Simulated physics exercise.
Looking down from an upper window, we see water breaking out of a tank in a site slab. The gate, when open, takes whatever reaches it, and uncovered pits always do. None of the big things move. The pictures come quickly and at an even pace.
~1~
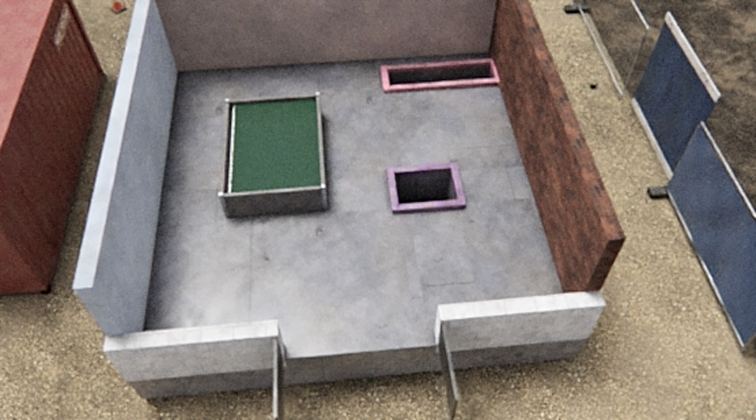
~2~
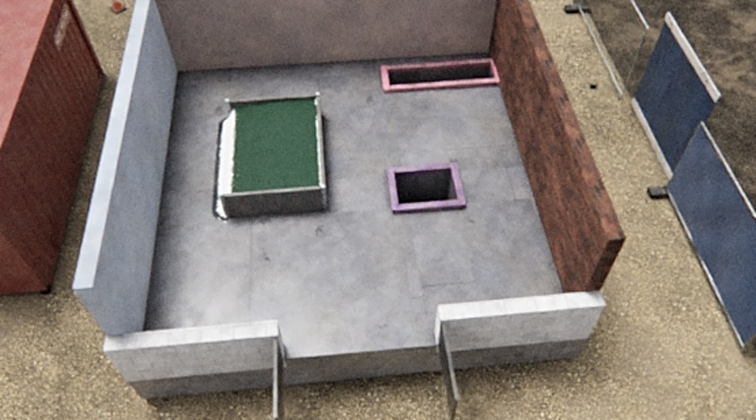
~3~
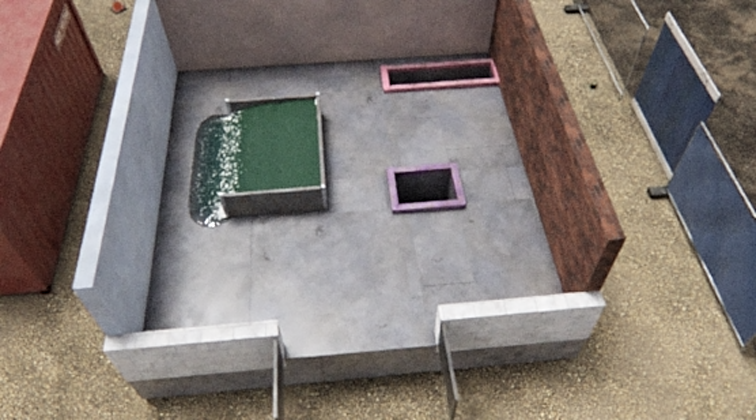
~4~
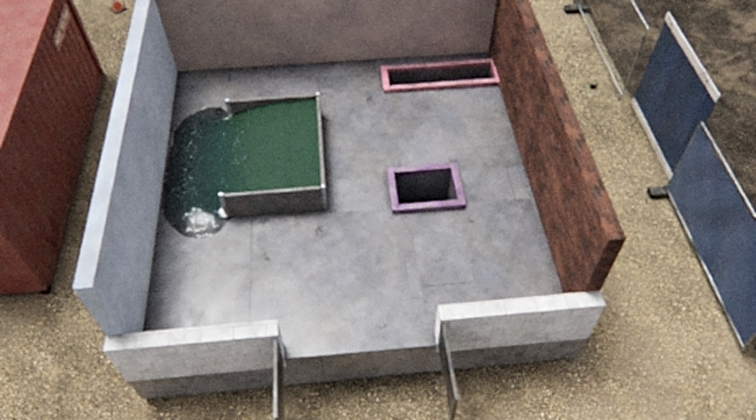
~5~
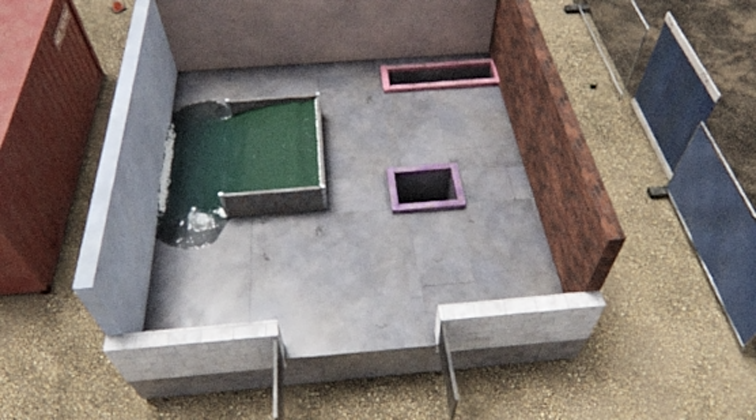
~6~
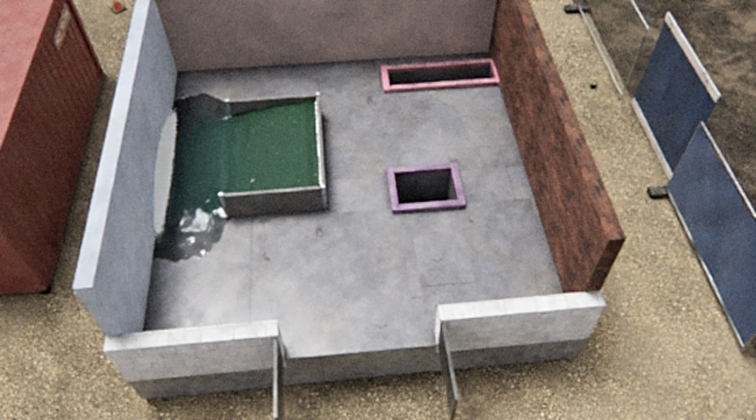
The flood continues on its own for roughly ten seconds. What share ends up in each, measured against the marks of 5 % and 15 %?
Measured against the marks, the gate ends up with between 5 and 15 %; the pink pit ends up with less than 5 %; the purple pit ends up with less than 5 %.
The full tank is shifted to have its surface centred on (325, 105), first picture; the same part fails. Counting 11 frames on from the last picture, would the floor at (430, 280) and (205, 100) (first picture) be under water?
One after the other, they come out spared and submerged.
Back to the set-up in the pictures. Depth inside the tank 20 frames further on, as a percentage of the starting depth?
About 28 per cent.
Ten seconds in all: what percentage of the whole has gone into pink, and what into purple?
I reckon close to 2 % and close to 0 % respectively.
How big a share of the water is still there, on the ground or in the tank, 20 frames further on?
My reckoning gives about 100 %.
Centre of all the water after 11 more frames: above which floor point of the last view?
At about (216, 175).
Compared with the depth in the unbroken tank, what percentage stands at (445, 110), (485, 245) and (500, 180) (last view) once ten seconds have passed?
Respectively 2, 14 and 10 per cent.
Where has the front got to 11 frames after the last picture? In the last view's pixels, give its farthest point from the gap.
The farthest point of the front sits at (141, 356).
A moment on, water covers 15 % of the floor; the gate 0 %, the pink pit 0 %, the purple pit 0 %.
Next, water covers 25 % of the floor; the gate 0 %, the pink pit 0 %, the purple pit 0 %.
Then, water covers 40 % of the floor; the gate 0 %, the pink pit 0 %, the purple pit 0 %.
Later, water covers 75 % of the floor; the gate 5 %, the pink pit 1 %, the purple pit 0 %.
In the end, water covers 85 % of the floor; the gate 9 %, the pink pit 1 %, the purple pit 0 %.
